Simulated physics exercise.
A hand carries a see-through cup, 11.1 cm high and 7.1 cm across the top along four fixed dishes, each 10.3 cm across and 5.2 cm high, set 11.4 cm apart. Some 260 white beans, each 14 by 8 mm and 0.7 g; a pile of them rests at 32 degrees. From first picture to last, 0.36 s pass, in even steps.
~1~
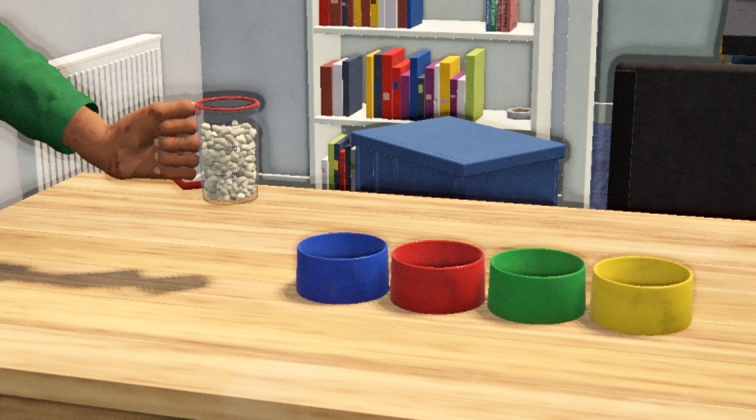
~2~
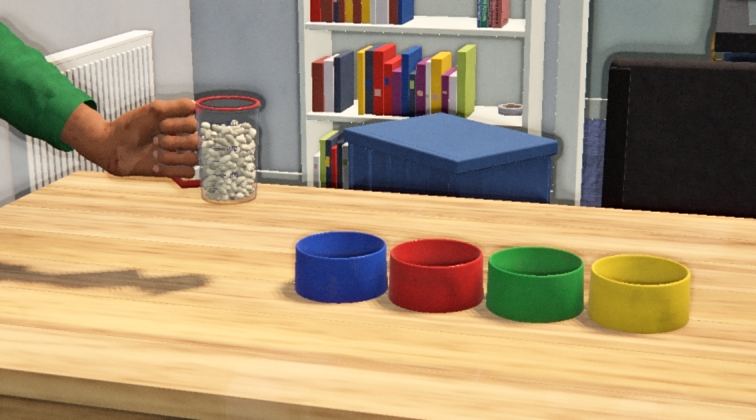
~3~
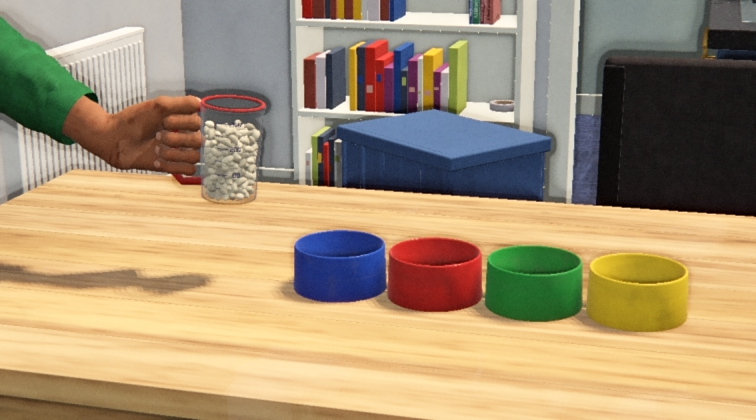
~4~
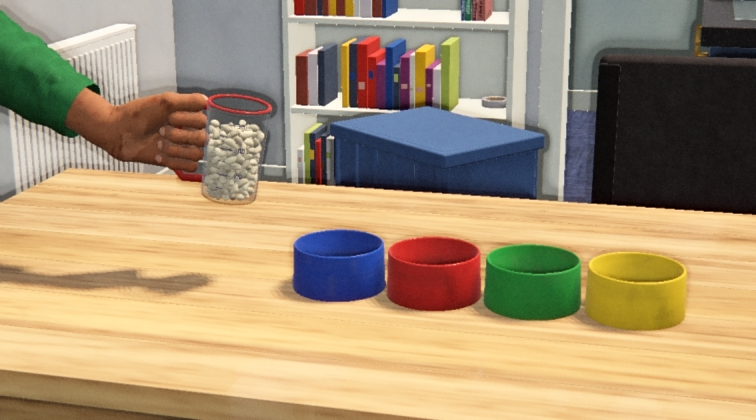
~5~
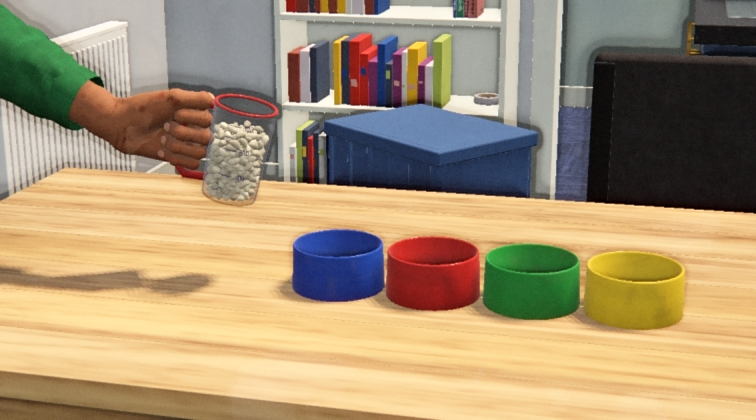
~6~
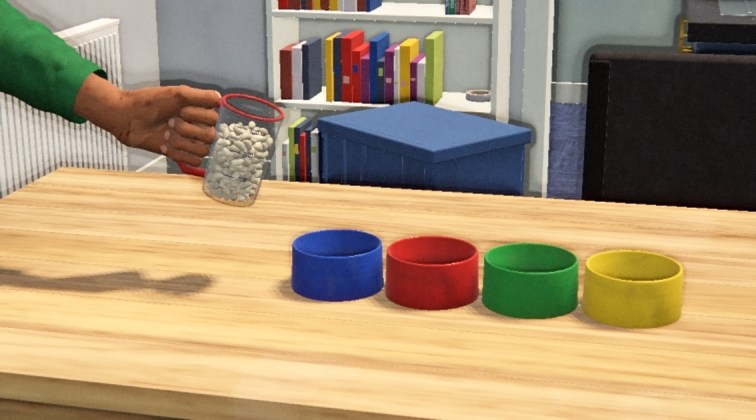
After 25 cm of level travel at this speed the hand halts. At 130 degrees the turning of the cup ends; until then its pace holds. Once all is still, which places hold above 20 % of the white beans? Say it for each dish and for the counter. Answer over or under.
Red over, blue under, green under, yellow under, counter under.
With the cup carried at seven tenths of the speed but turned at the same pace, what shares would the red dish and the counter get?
Then: Red 0; counter 10.
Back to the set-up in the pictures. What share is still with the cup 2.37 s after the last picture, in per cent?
Some 0 per cent of the load.
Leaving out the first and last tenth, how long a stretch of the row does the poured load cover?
About 7 cm.
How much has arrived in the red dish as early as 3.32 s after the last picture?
Near 95 per cent so far.
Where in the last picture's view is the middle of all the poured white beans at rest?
At about (430, 275).
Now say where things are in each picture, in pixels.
The first picture shows cup at (229, 151), tilt 0 degrees, lip at (256, 105), moved 0.0 cm; middle of the pieces at (230, 160); blue dish at (342, 246); red dish at (438, 254); green dish at (538, 263); yellow dish at (643, 272).
The second picture shows cup at (228, 150), tilt 1 degrees, lip at (256, 106), moved 0.2 cm; middle of the pieces at (229, 159).
The third picture shows cup at (231, 150), tilt 5 degrees, lip at (262, 108), moved 0.6 cm; middle of the pieces at (231, 159).
The fourth picture shows cup at (234, 150), tilt 9 degrees, lip at (268, 111), moved 1.2 cm; middle of the pieces at (234, 159).
The fifth picture shows cup at (238, 151), tilt 14 degrees, lip at (275, 115), moved 1.7 cm; middle of the pieces at (236, 160).
The sixth picture shows cup at (241, 152), tilt 18 degrees, lip at (281, 118), moved 2.2 cm; middle of the pieces at (239, 160); blue dish at (337, 243); red dish at (432, 251); green dish at (531, 258); yellow dish at (634, 266).
Then, 1.43 s after the last picture, tilt 102 degrees; cup holds 95 %.
Then, 2.37 s after the last picture, tilt 130 degrees; cup holds 0 %, red 95 %, blue 5 %.
Then, 3.32 s after the last picture, tilt 130 degrees; cup holds 0 %, red 95 %, blue 5 %.
In the end, red 95 %, blue 5 %, green 0 %, yellow 0 %, counter 5 %.
